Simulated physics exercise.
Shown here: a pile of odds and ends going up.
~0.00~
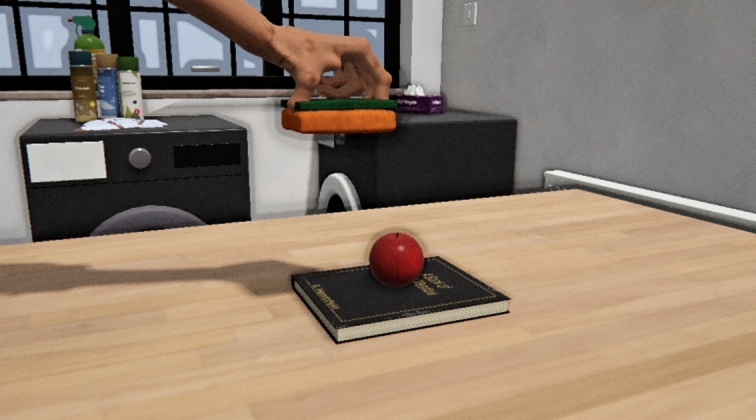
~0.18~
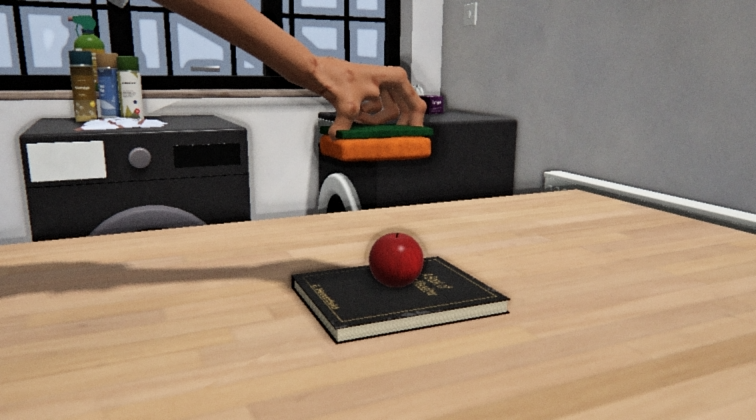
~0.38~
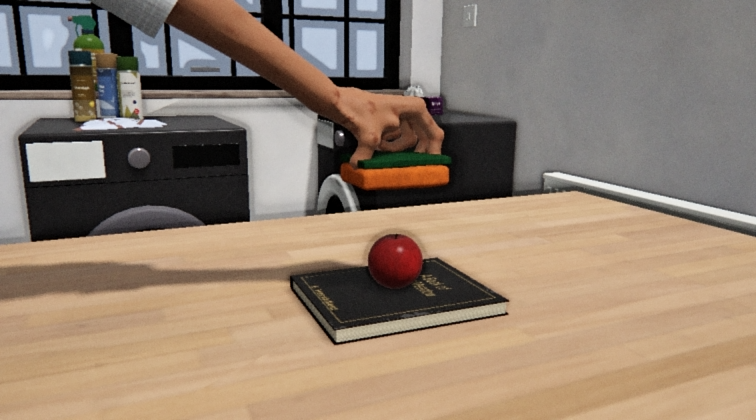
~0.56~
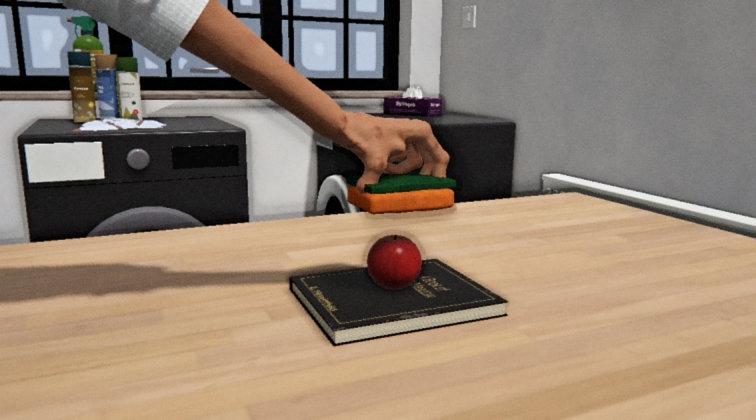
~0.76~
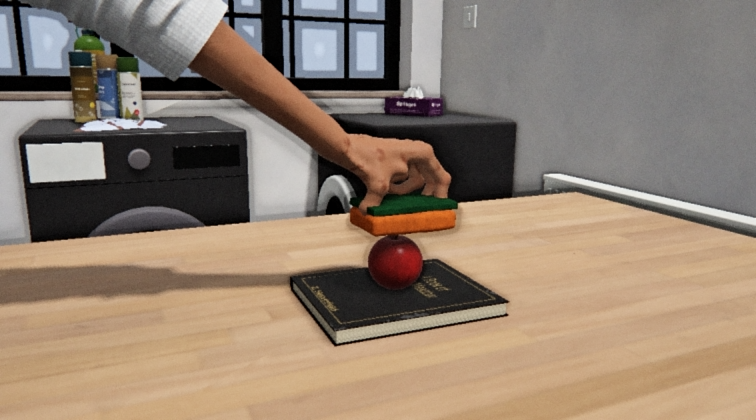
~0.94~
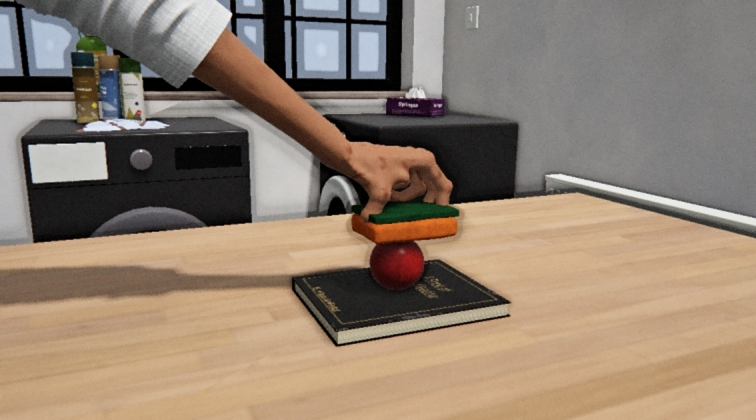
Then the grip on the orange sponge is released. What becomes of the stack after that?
The stack topples over.
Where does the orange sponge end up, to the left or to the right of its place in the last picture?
It shifts to the viewer's right.
Around 1.24 s, orange sponge rocked 56° from its first pose near (429, 237).
Around 1.84 s, orange sponge on its side near (459, 236).
Around 2.84 s, orange sponge on its side near (454, 239).
Finally (4.0 s), down or leaning hard in the pile, orange sponge; the other 2 still in place. Final places as the last picture's camera would see them, orange sponge near (454, 239). The pile comes apart.
